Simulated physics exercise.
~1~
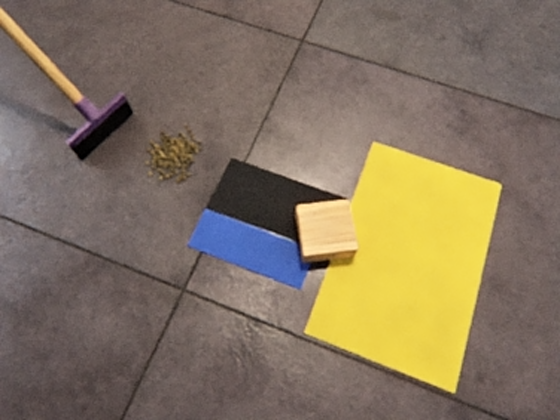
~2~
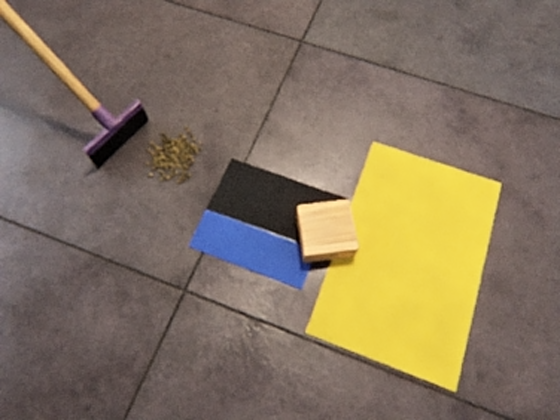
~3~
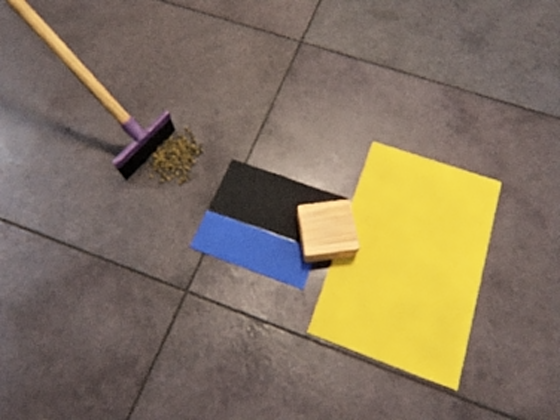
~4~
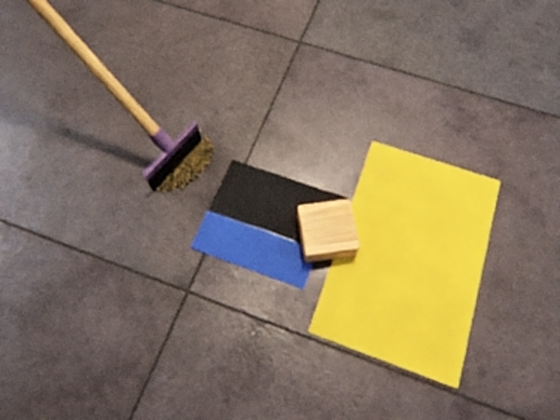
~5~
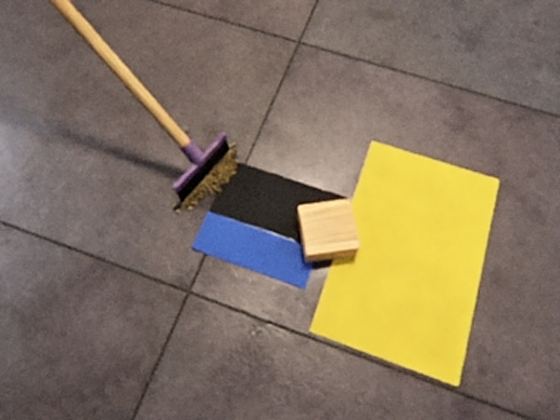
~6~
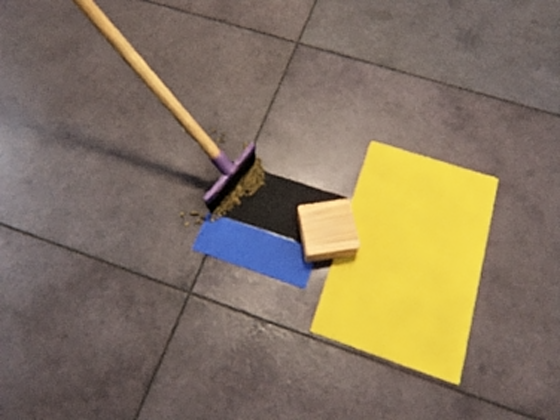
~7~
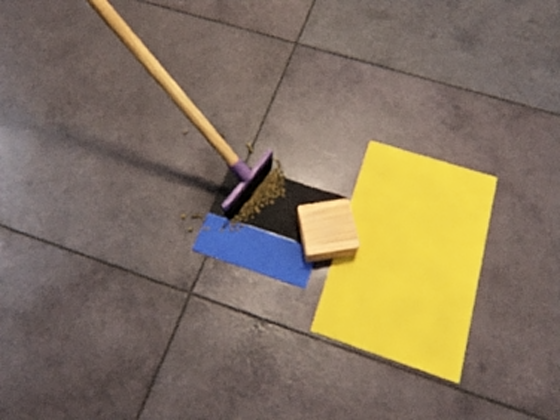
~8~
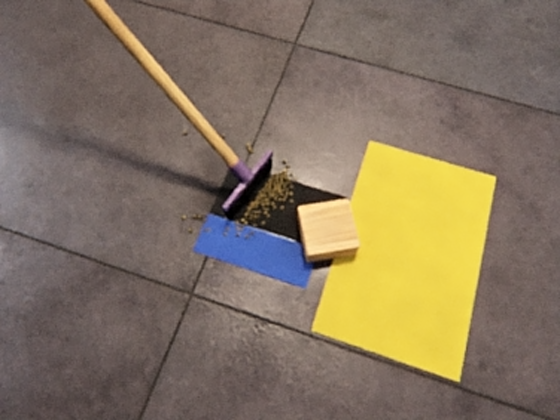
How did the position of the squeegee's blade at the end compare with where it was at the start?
The blade started on the bare tiles to the left of the lentil pile, and it ended farther right and slightly lower, over the black mat near the wooden block.
